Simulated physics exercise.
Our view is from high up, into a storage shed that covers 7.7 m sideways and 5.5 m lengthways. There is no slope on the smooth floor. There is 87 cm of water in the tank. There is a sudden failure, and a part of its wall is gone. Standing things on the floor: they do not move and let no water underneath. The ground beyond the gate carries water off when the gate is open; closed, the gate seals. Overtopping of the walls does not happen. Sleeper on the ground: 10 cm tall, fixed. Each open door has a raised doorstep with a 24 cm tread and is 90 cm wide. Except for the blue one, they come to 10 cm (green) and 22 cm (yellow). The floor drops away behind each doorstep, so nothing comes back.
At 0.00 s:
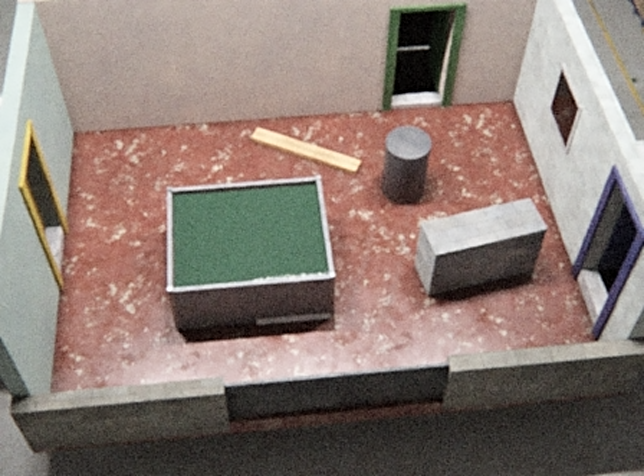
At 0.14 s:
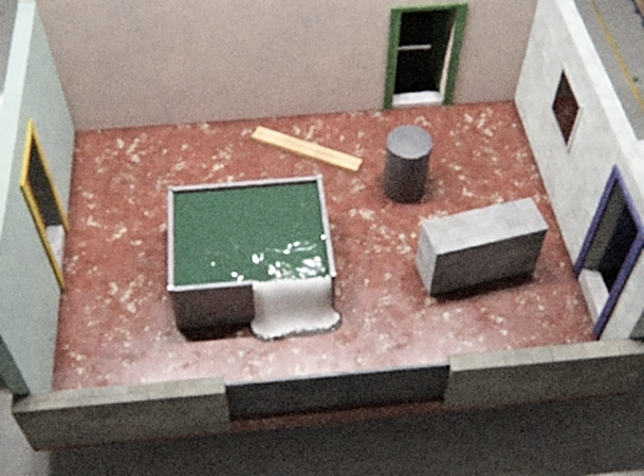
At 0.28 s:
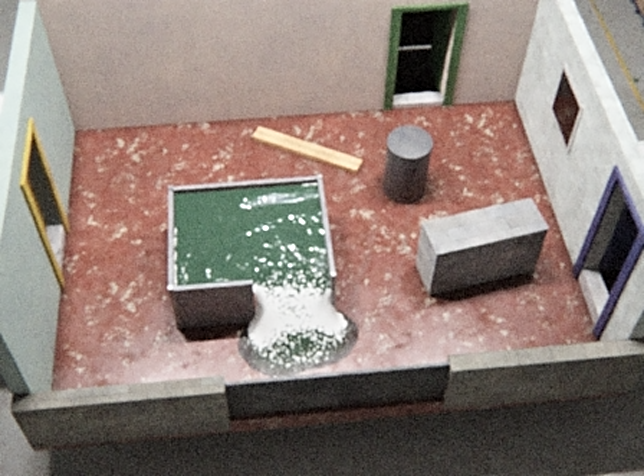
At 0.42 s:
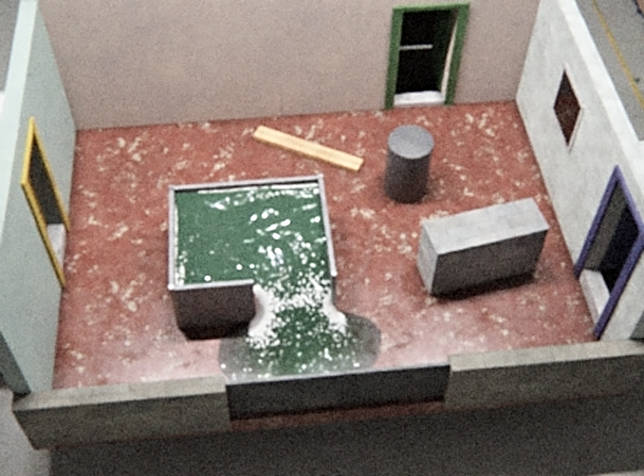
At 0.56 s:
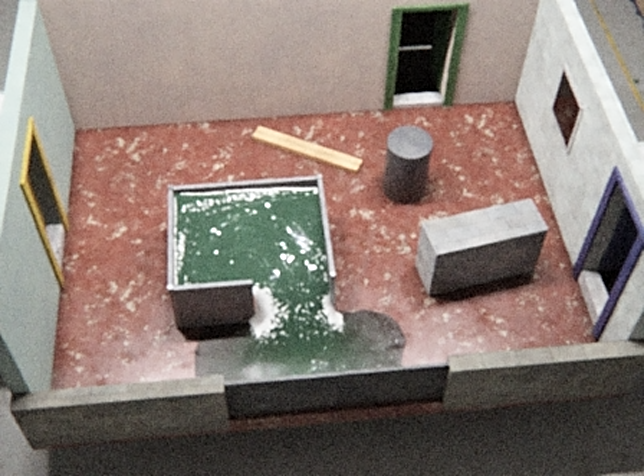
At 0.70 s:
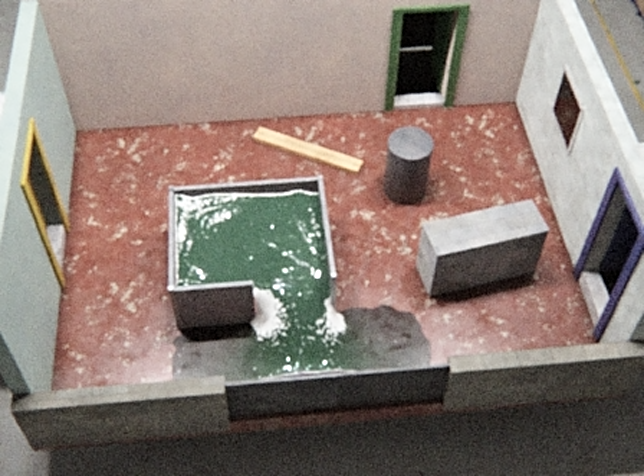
Square tank of green water bursting at its front wall, foaming water pouring through the gap and spreading across the reddish floor.
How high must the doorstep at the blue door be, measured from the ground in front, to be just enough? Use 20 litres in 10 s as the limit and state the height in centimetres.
About 26.5 cm.
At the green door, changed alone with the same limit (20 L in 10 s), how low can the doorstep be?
For green: Close to 8.0 cm.
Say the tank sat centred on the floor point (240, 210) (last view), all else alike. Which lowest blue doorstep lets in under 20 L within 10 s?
Close to 21 cm would do it.
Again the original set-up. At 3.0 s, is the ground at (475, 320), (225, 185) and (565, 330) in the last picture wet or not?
Okay, in order that's got wet, stayed dry and finally got wet.
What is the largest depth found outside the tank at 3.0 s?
About 34 cm at most.
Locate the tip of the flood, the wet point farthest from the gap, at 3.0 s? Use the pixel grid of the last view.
At about (523, 142).
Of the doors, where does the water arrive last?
The green door comes last.
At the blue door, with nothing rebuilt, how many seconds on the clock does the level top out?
I'd guess close to 2.8 seconds.
After 1.4 s water covers 20 % of the floor, deepest (60 cm) near (317, 386); it has not reached the blue door.
After 3.0 s water covers 45 % of the floor, deepest (34 cm) near (304, 387); 31 cm at the blue door, 11 litres in over its 26 cm doorstep.
After 10.0 s water covers 100 % of the floor, deepest (13 cm) near (360, 122); 11 cm at the blue door, 20 litres in over its 26 cm doorstep.
At the blue door as built, the water arrived by 1.8 s and peaked near 32 cm at 2.8 s.
Run again over the same 10 s with other heights there, 56 litres in over 21.5 cm, 10 litres over 28.5 cm. The limit of 20 litres is kept from about 26.5 cm up.
